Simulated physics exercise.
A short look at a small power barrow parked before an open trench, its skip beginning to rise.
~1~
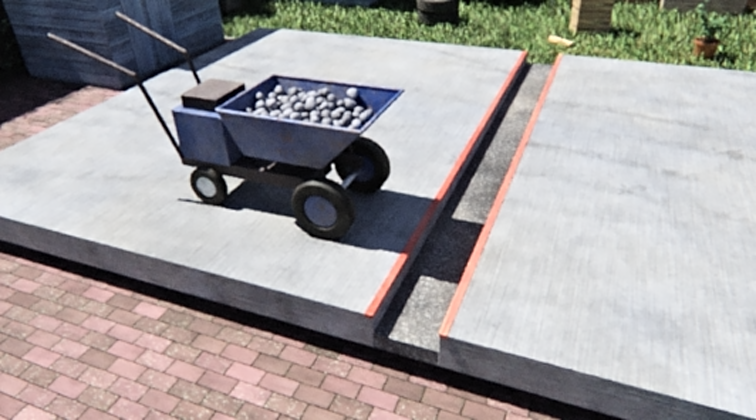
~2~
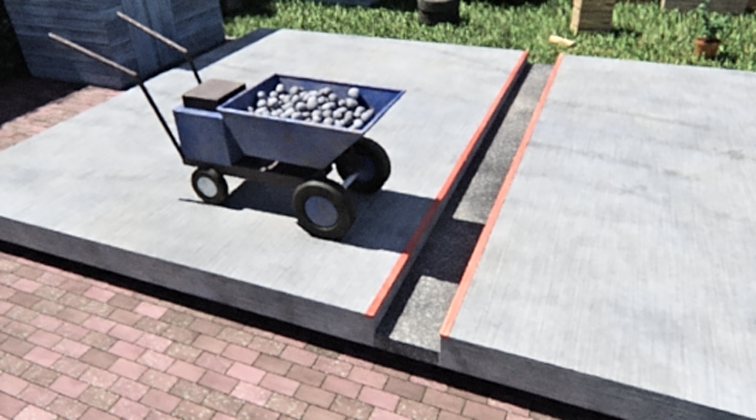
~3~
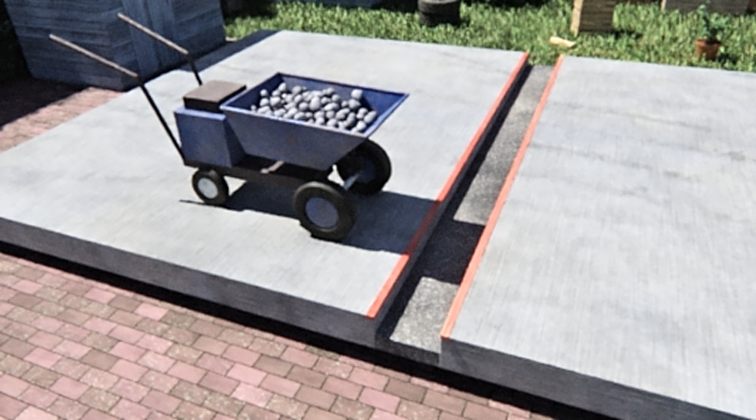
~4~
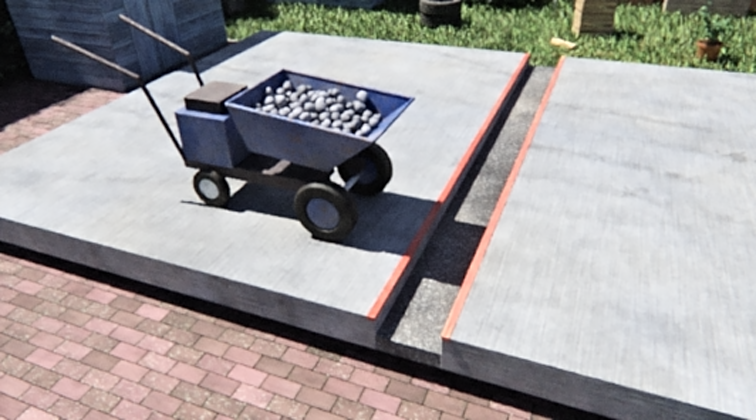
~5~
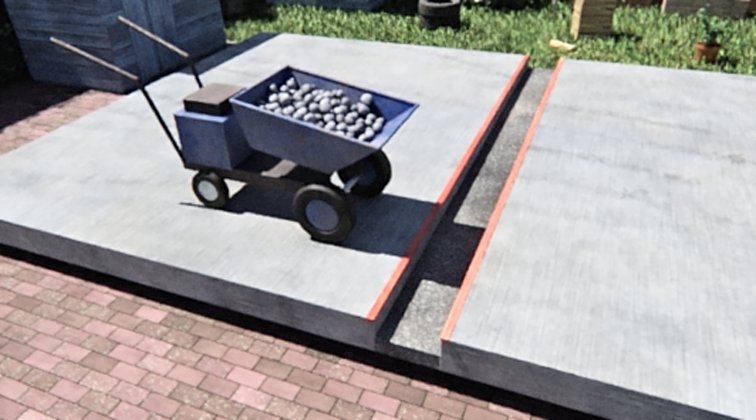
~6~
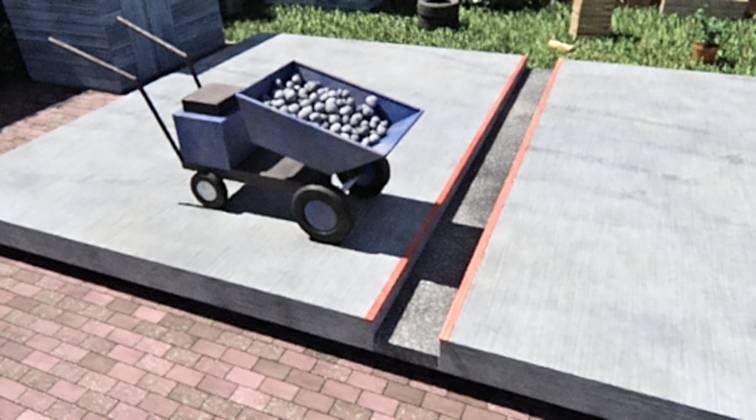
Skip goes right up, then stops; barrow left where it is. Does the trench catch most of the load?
Yes.
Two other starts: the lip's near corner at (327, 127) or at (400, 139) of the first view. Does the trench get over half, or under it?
A majority at the first place, then a minority at the second.
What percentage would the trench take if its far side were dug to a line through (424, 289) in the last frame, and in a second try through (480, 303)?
The first try comes out at 20 percent and the second at 80 percent.
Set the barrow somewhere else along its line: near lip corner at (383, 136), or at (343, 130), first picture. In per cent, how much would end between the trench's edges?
Close to 40 in a hundred, and close to 70 in a hundred.
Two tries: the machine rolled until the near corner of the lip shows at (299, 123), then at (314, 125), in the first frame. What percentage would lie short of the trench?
20 and 20 percent, in that order.
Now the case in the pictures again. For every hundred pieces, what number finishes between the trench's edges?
Roughly 65 percent.
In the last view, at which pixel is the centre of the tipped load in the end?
Roughly at (461, 244), give or take.
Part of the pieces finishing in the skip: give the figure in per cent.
Something like 25 in every hundred.
Soon, skip tipped steeply; all in the skip.
A while on, skip tipped right over; about half in the skip; about half in or heaped over the trench; a stray few beyond it.
Towards the end, skip tipped right over; about a quarter in the skip; about two thirds in or heaped over the trench; a small part beyond it.
Finally, skip tipped right over; about a quarter in the skip; about two thirds in or heaped over the trench; a small part beyond it.
